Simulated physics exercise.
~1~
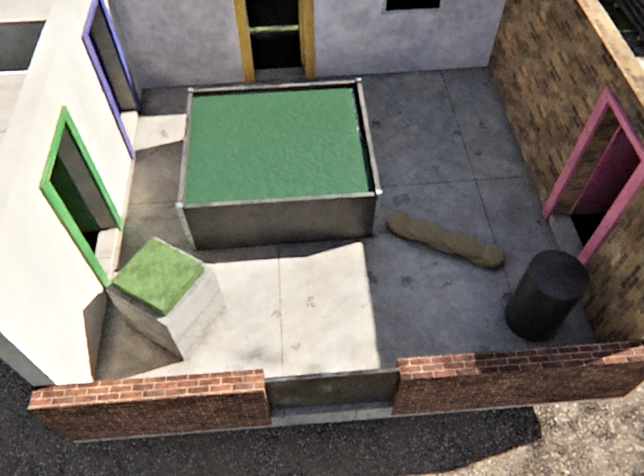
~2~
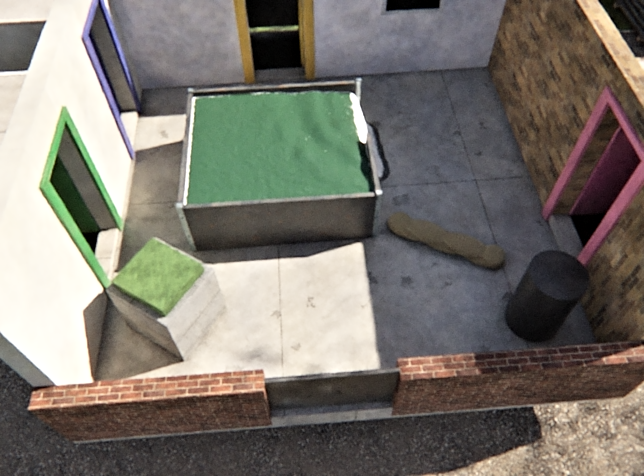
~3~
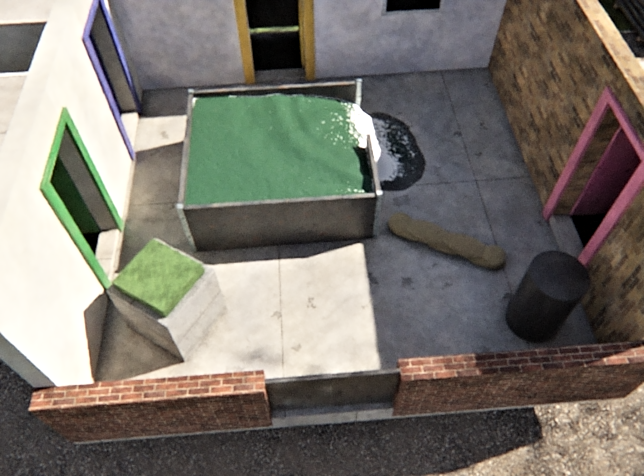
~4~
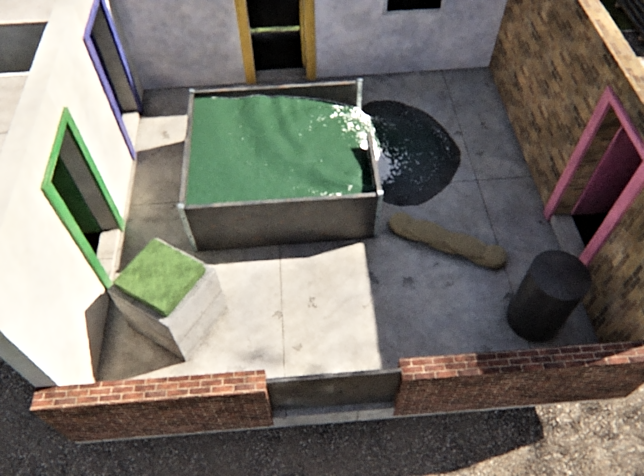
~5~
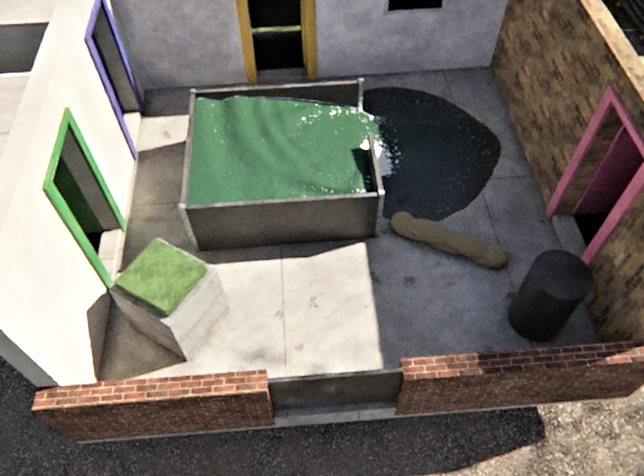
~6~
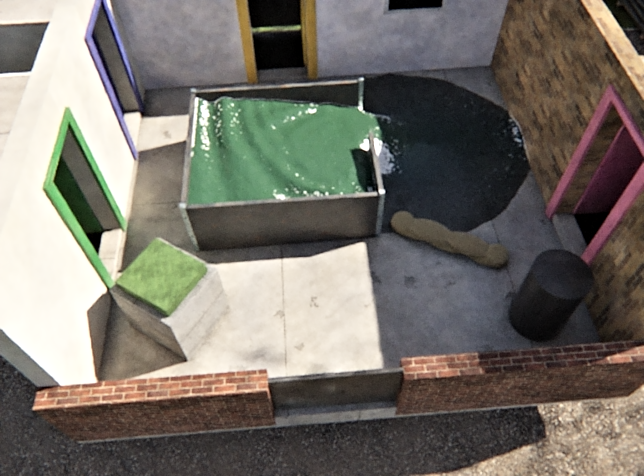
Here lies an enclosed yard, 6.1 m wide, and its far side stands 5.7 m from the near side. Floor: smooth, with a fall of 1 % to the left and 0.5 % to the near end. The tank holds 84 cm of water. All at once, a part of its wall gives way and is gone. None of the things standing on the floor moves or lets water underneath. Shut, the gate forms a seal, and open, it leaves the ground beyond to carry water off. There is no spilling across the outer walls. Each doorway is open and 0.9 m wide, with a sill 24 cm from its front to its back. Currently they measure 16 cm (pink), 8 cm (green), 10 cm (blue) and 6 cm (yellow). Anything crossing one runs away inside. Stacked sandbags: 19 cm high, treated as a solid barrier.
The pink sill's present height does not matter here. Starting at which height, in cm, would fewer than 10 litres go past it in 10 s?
Starting at roughly 21 cm.
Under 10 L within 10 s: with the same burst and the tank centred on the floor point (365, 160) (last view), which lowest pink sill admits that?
Then it needs to be around 19 cm high.
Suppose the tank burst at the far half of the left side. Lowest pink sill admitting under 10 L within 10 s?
It should stand roughly 13.5 cm high.
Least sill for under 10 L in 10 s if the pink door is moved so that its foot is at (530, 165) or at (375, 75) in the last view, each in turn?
About 36 cm for the first and 20 cm for the second.
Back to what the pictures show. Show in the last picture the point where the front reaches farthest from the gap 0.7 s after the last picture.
Look about (564, 278) in the last picture.
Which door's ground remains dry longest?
Last: Green.
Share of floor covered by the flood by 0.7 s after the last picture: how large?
Roughly 30 percent of the floor is wet.
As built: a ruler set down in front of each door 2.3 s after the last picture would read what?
At the pink door the depth is 17 cm, at green 0 cm, at blue 0 cm and at yellow 4 cm.
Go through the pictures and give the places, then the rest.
In the first picture, the tank at (278, 142) is whole and still, 84 cm deep; the pink door at (586, 200) is dry.
In the second picture, the front is at (384, 172), 0.3 m from the gap at (359, 136); 0.3 m2 of floor is wet, 84 cm left at the back.
In the third picture, water pours out at (359, 140) and has run 0.9 m, to (419, 167); about 13 cm deep outside, 84 cm at the back.
In the fourth picture, the gap is at (360, 141), the front 1.5 m out at (455, 153); the back of the tank holds 84 cm.
In the fifth picture, the front is at (495, 152), 2.1 m from the gap at (362, 141); 4.3 m2 of floor is wet, 84 cm left at the back.
In the sixth picture, the gap is at (362, 140), the front 2.5 m out at (509, 116); the back of the tank holds 81 cm; the pink door at (590, 199), 3.3 m from the gap, is still 1.1 m from the nearest water.
Then, 0.7 s after the last picture water covers 30 % of the floor, deepest (56 cm) near (483, 70); 14 cm at the pink door, 0 litres in over its 16 cm sill.
Then, 2.3 s after the last picture water covers 45 % of the floor, deepest (36 cm) near (594, 355); 17 cm at the pink door, 2 litres in over its 16 cm sill.
Then, 9.3 s after the last picture water covers 95 % of the floor, deepest (22 cm) near (99, 382); 14 cm at the pink door, 36 litres in over its 16 cm sill.
At the pink door as built, the water peaked near 21 cm, 3.7 s after the last picture.
With a sill of 18.5 cm, 18 litres would have come in within the 10 s; with 25 cm, 3 litres. So under 10 litres takes about 21 cm.
